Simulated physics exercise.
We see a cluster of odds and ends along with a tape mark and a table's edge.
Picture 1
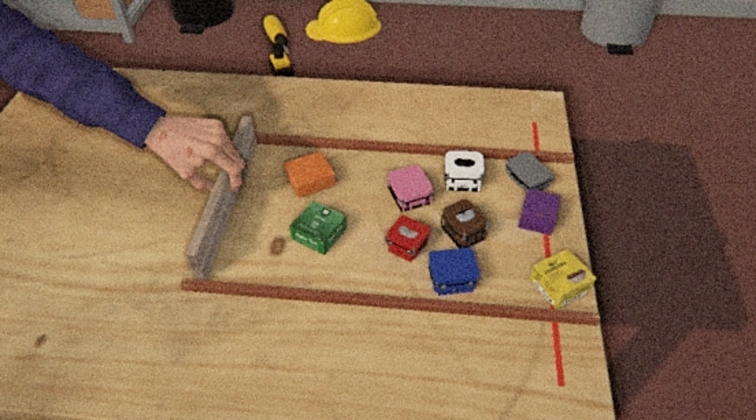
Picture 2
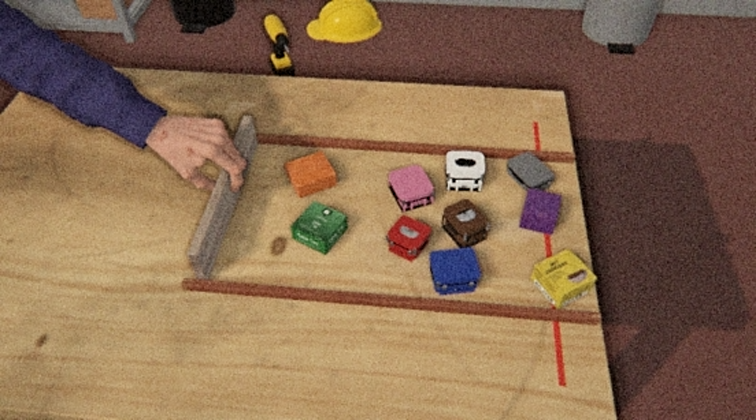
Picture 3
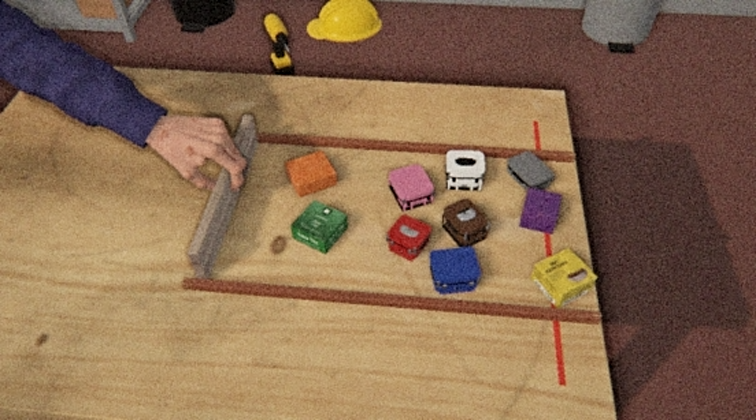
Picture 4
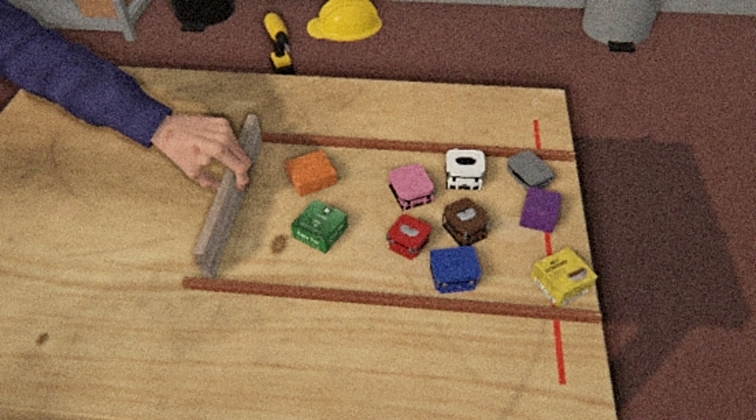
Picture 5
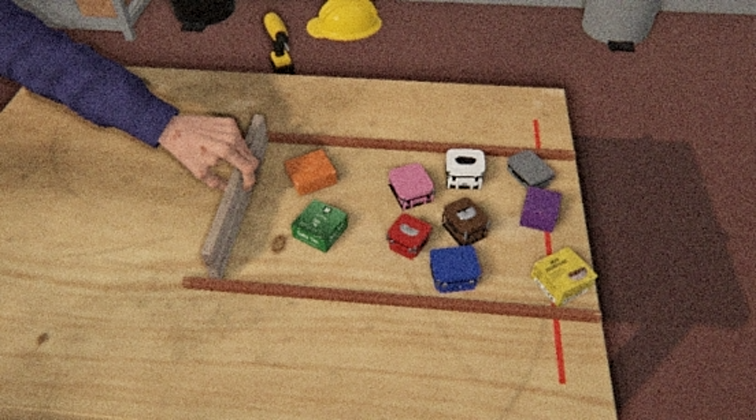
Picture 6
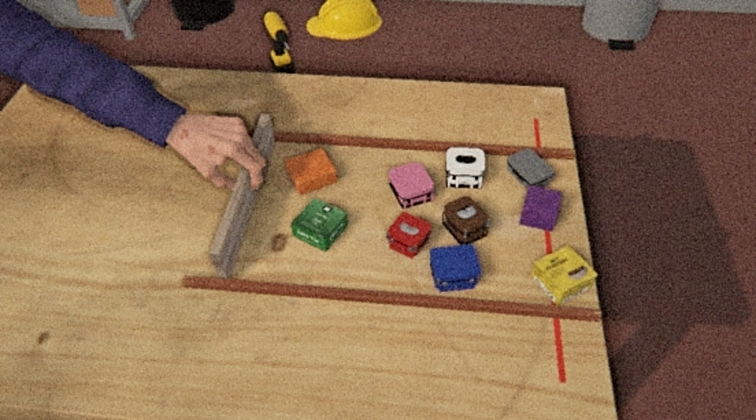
A hand slides a grey board slightly right across the table toward scattered colourful boxes.
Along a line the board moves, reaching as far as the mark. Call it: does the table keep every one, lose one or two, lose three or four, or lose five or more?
It loses five or more.
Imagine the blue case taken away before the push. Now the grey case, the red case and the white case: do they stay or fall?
In that case the grey case goes off the edge, the red case stays where it is, the white case stays where it is.
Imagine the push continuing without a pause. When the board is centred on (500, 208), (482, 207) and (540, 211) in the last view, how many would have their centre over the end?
1, 0 and 6.
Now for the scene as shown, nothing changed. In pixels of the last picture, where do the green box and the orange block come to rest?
Final pixels, roughly: (571, 232) for the first, (567, 197) for the other.
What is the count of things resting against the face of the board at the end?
That number would be 4.
A little later, none off yet; yellow box at rest near (563, 275); purple block at rest near (540, 208); grey case at rest near (529, 171).
Next, none off yet; yellow box at rest near (563, 275); purple block at rest near (540, 208); grey case moving near (537, 169).
Later still, none off yet; yellow box shifted about its own width near (593, 280); purple block tilted a little near (601, 209); grey case shifted a little near (550, 169).
When it is over, the number that fall off is five or more; down, pink case, red case, brown case, grey case, purple block and yellow box.
